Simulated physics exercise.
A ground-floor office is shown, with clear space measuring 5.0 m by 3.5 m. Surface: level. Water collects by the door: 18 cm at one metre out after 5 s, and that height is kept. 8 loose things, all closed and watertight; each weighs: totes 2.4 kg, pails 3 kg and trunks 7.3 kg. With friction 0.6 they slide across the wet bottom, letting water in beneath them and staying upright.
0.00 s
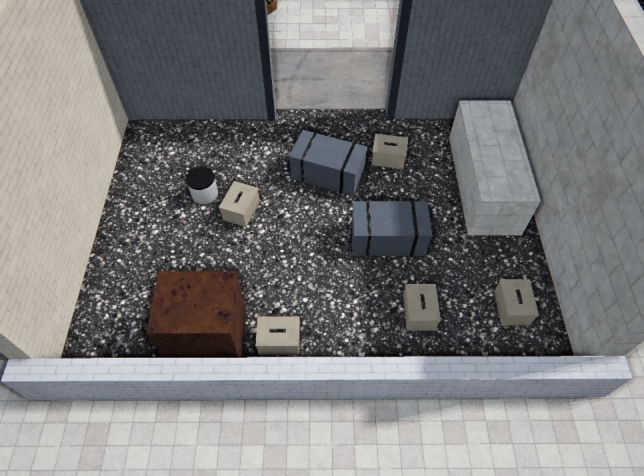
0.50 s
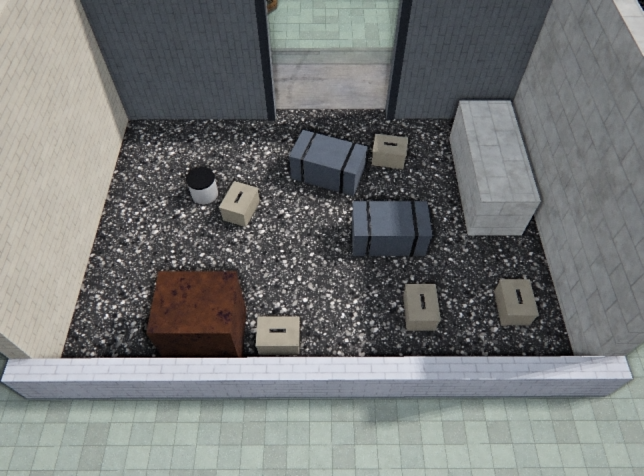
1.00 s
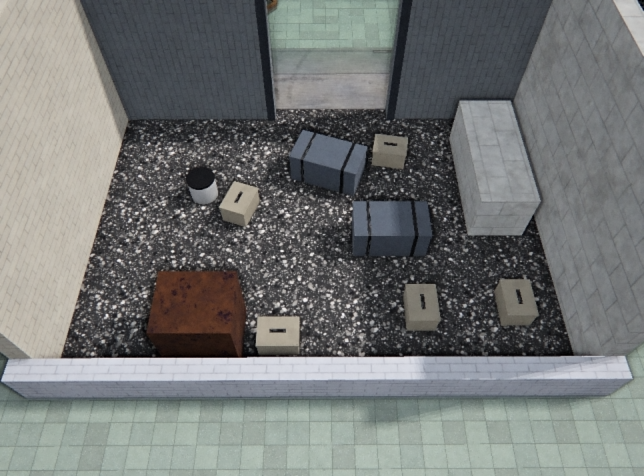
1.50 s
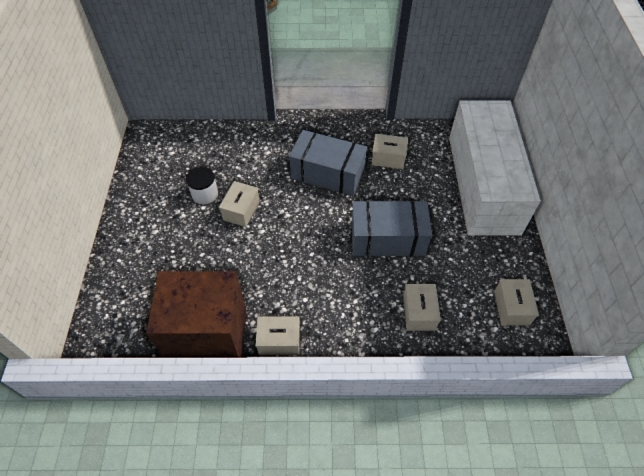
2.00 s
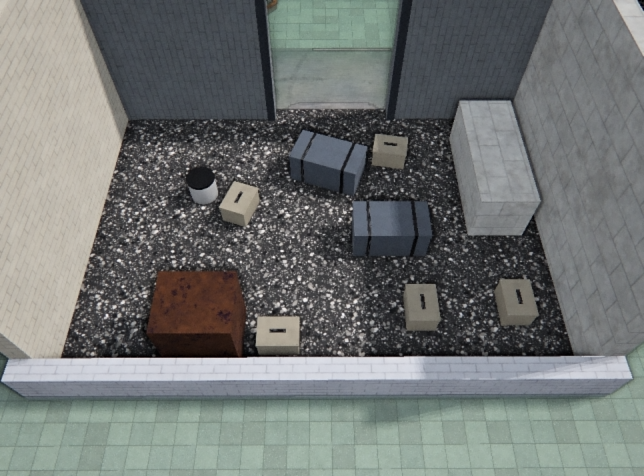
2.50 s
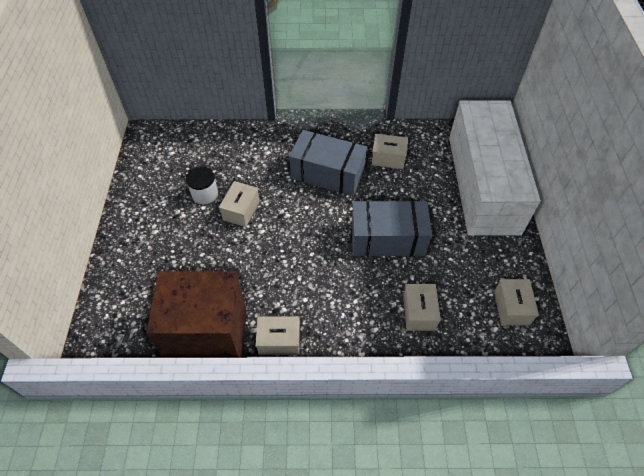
We see a room holding two strapped trunks, pale boxes, a pail and a rusty-brown block, all staying still, as the paving outside turns from pale to green and a greenish film of water then spreads across the doorway.
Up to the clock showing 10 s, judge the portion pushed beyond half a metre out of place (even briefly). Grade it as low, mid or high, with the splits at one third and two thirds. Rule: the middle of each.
Grade: High, two thirds or more.
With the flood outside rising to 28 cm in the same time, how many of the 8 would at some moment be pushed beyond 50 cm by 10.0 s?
Count under that change: 7.
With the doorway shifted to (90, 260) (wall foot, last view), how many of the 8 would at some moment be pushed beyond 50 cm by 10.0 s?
In that case 6 of them.
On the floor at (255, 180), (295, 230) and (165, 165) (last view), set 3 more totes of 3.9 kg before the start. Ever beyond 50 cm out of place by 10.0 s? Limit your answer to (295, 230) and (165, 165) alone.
Order as asked - beyond the cutoff and inside the cutoff.
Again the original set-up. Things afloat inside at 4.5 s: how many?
I'd say 0 of them.
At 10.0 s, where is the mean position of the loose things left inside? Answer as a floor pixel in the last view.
I'd say about (365, 279) in the last view.
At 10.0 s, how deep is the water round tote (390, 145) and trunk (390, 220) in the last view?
I'd estimate 8 cm for the first and 10 cm for the second.
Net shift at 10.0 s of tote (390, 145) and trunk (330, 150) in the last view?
Net displacement, in order: 150 cm; 200 cm.
After 3.5 s 0 of 8 are over 50 cm from their spots; 0 afloat.
After 4.5 s 0 of 8 are over 50 cm from their spots; 0 afloat.
After 7.0 s 4 of 8 are over 50 cm from their spots; 6 afloat.
After 10.0 s 6 of 8 are over 50 cm from their spots, and 6 have been at some point; 8 afloat.
